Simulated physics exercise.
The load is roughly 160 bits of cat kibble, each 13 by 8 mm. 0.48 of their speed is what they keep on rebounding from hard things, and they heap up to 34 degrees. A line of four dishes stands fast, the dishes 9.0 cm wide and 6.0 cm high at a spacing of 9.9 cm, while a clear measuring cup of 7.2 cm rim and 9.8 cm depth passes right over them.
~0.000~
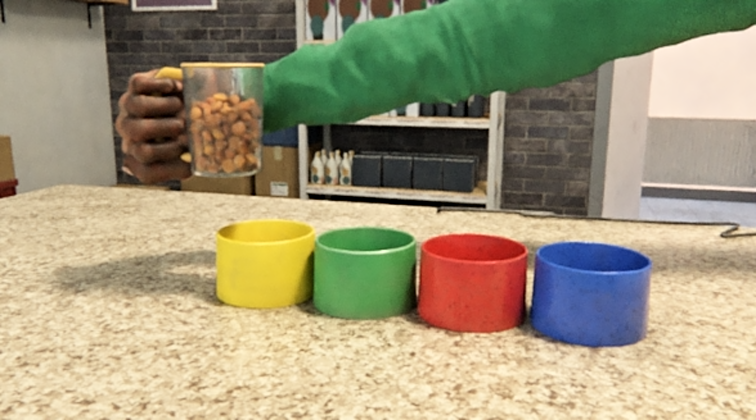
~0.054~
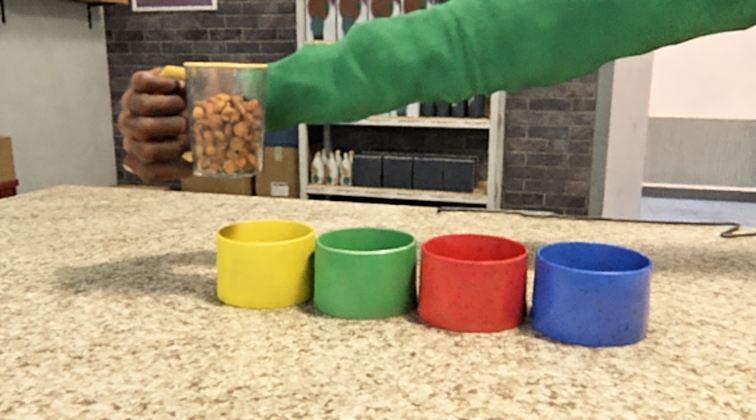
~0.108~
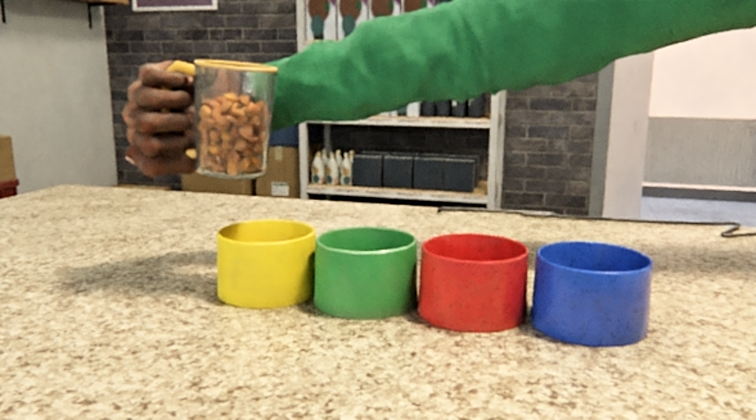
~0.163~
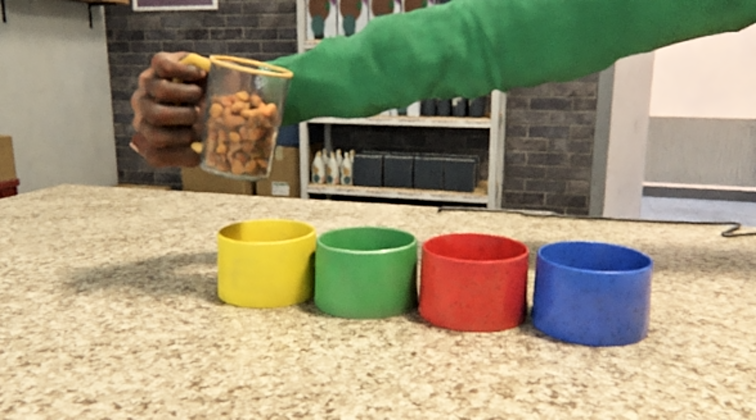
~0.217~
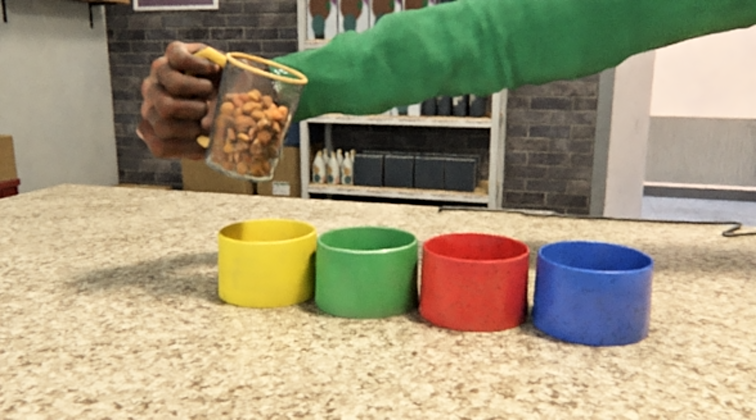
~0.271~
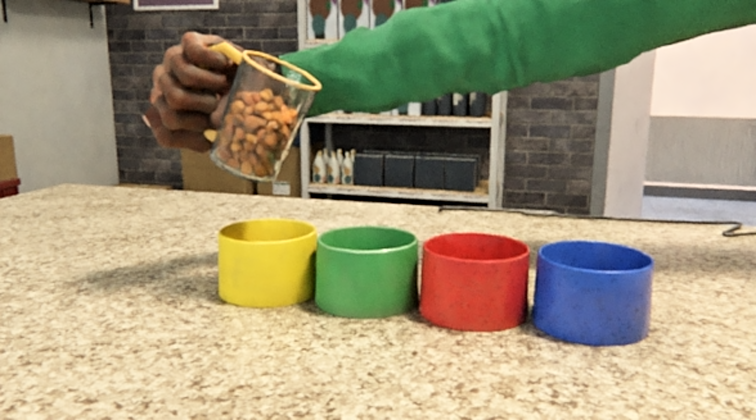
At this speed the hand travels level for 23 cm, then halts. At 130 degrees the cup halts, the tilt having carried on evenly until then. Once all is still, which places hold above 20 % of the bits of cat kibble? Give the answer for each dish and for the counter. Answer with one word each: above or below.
Red dish above, blue dish below, green dish below, yellow dish below, counter below.
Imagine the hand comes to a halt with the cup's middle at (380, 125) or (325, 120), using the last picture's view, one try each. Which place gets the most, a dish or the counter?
The winner: Red, then green.
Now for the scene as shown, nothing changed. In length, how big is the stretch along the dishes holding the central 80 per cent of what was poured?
Length: About 8 cm.
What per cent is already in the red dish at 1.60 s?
Estimate to date: Some 85 %.
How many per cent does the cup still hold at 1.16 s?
I reckon around 55 per cent.
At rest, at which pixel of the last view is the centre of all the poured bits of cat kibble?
Centre at rest, approx.: (491, 291) px.
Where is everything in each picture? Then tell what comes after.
Cup at (225, 119), tilt 0 degrees, lip at (258, 66), moved 0.0 cm; middle of the pieces at (229, 135); yellow dish at (266, 231); green dish at (366, 239); red dish at (474, 248); blue dish at (592, 257), in the first picture.
Cup at (227, 119), tilt 1 degrees, lip at (262, 67), moved 0.2 cm; middle of the pieces at (231, 135), in the second picture.
Cup at (234, 119), tilt 6 degrees, lip at (273, 70), moved 0.8 cm; middle of the pieces at (236, 135), in the third picture.
Cup at (243, 119), tilt 13 degrees, lip at (288, 76), moved 1.8 cm; middle of the pieces at (244, 135), in the fourth picture.
Cup at (253, 119), tilt 19 degrees, lip at (303, 82), moved 2.7 cm; middle of the pieces at (251, 135), in the fifth picture.
Cup at (262, 119), tilt 26 degrees, lip at (316, 89), moved 3.6 cm; middle of the pieces at (259, 134); yellow dish at (268, 231); green dish at (367, 238); red dish at (476, 247); blue dish at (594, 256). The cup turns about 120 degrees a second and travels 17 cm a second, in the sixth picture.
Then, at 0.80 s, tilt 90 degrees; cup holds 100 %.
Then, at 1.16 s, tilt 130 degrees; cup holds 55 %, red 40 %.
Then, at 1.60 s, tilt 130 degrees; cup holds 0 %, red 85 %, blue 5 %.
At rest (2.2 s), red 85 %, blue 5 %, green 0 %, yellow 0 %, counter 10 %.
